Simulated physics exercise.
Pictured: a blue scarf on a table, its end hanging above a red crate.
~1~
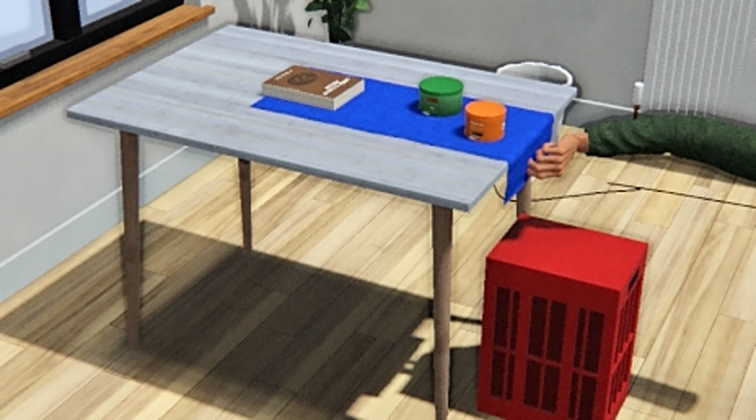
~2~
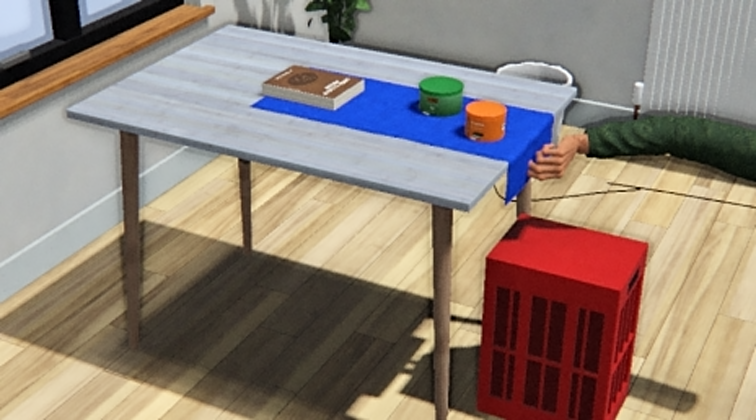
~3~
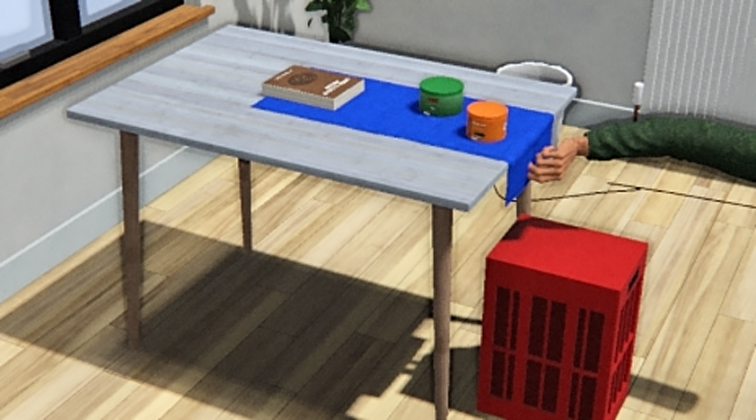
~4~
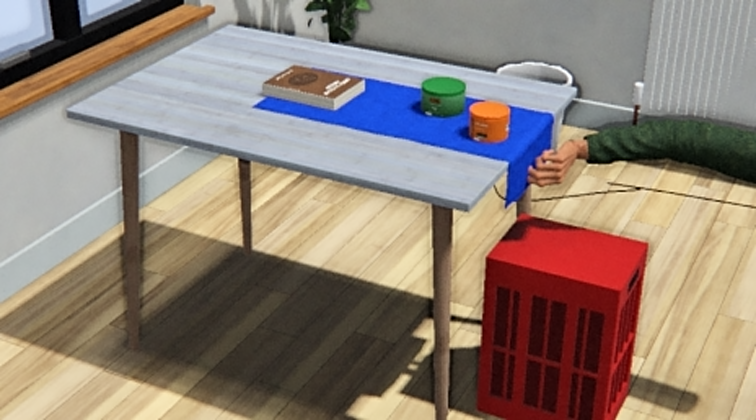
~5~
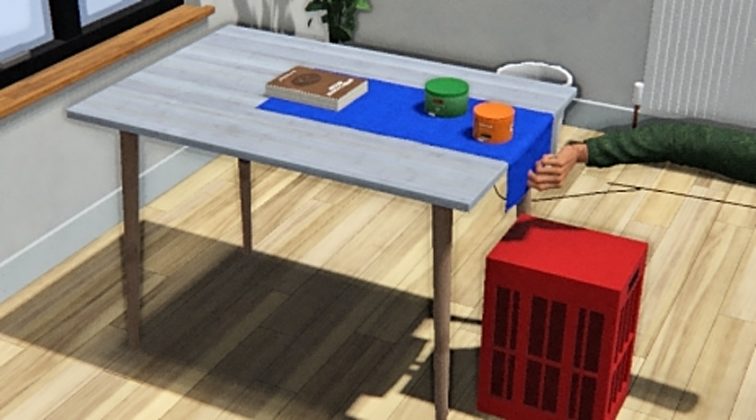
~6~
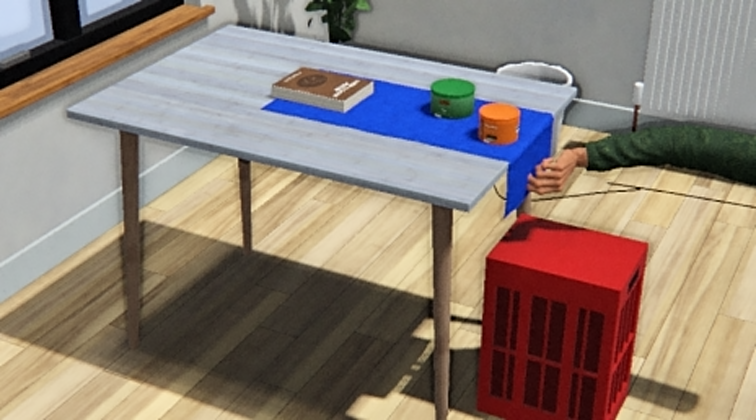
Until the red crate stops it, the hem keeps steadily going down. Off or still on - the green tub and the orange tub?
Green tub: Still on, orange tub: Off.
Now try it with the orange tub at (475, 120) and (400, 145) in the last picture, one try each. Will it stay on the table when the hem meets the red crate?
First place: Is carried off; second place: Stays on.
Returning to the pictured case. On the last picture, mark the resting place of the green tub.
Once nothing moves, its middle is close to (504, 109).
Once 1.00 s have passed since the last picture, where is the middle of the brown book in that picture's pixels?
Look roughly at (371, 99).
Then, 0.50 s on from there, hem going down; green tub carried along near (487, 106); orange tub tipping at the edge near (539, 141).
Then, 1.00 s on from there, hem on the crate; green tub carried along near (504, 109); orange tub over the edge.
In the end, hem on the crate; green tub carried along near (504, 109); orange tub over the edge. The green tub keeps clear of the edge and the orange tub falls off.
